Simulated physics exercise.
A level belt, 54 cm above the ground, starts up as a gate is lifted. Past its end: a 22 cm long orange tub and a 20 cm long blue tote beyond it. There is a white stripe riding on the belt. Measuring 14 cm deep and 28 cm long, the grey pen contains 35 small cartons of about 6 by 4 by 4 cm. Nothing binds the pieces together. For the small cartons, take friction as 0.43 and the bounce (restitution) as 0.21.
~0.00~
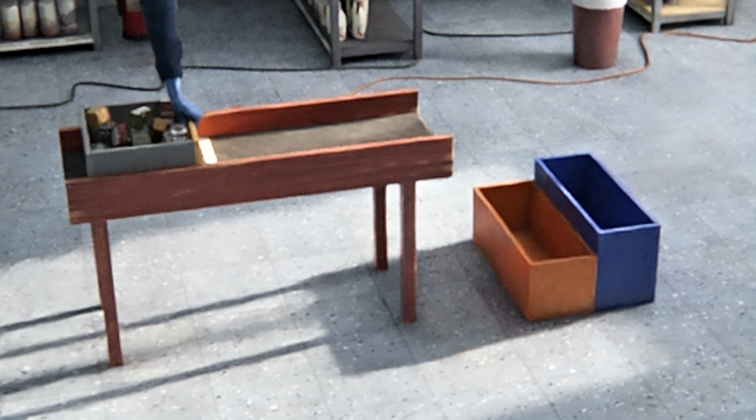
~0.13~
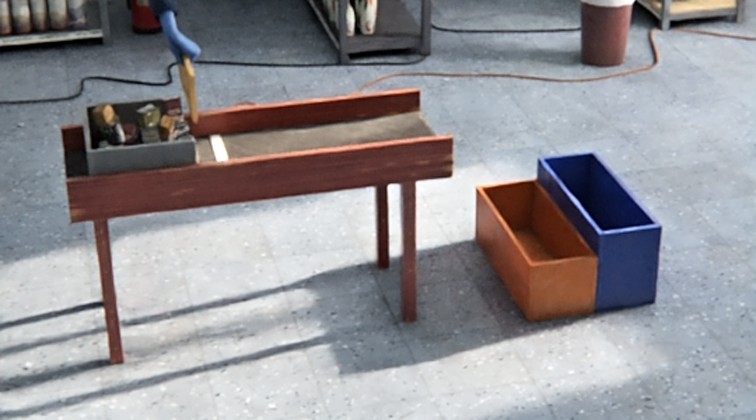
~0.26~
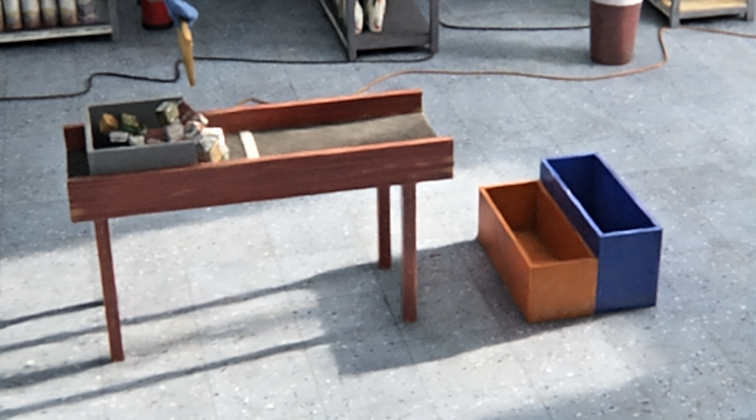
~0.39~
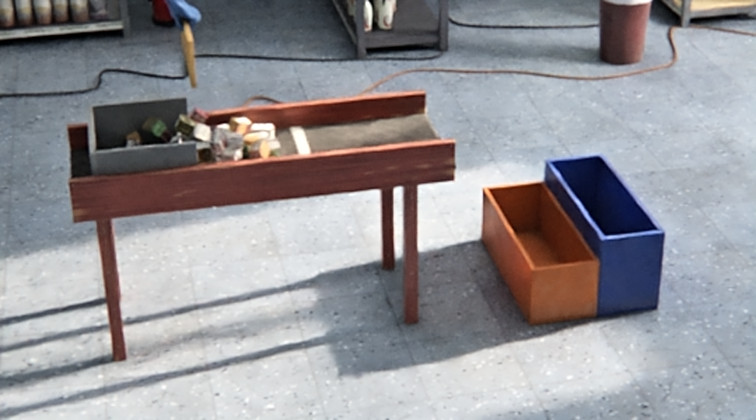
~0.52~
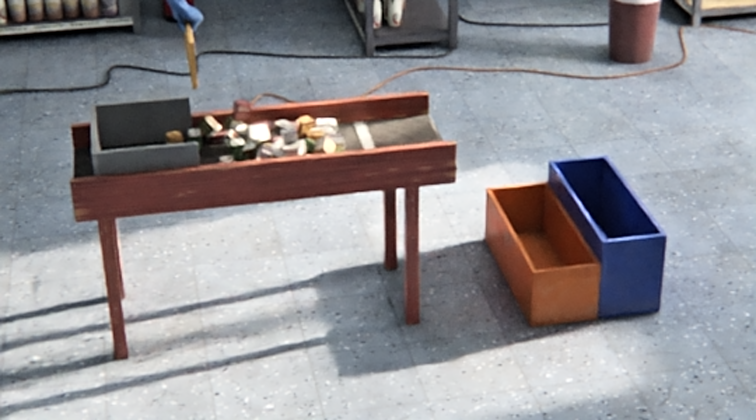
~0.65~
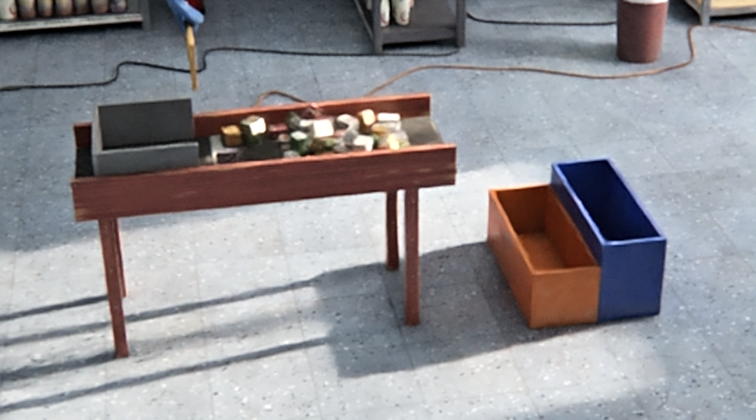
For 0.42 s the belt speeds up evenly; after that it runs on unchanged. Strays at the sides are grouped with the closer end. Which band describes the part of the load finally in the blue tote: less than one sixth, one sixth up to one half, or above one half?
A portion short of one-sixth ends there.
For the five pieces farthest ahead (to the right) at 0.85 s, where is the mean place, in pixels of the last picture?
Pixel (488, 143), give or take.
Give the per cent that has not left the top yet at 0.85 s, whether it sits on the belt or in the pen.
Estimate: Some 65 %.
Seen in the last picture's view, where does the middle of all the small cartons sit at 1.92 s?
Look near pixel (542, 267).
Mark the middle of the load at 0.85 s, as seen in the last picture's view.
Somewhere around (432, 134) in pixels.
After 0.85 s, 22 on the belt and 13 in the air.
After 1.11 s, 9 in the orange tub and 26 in the air.
After 1.46 s, 33 in the orange tub and 2 in the blue tote.
Outcome (at 1.92 s), 34 in the orange tub and 1 in the blue tote. Asked share, 1 of 35, 3 per cent.
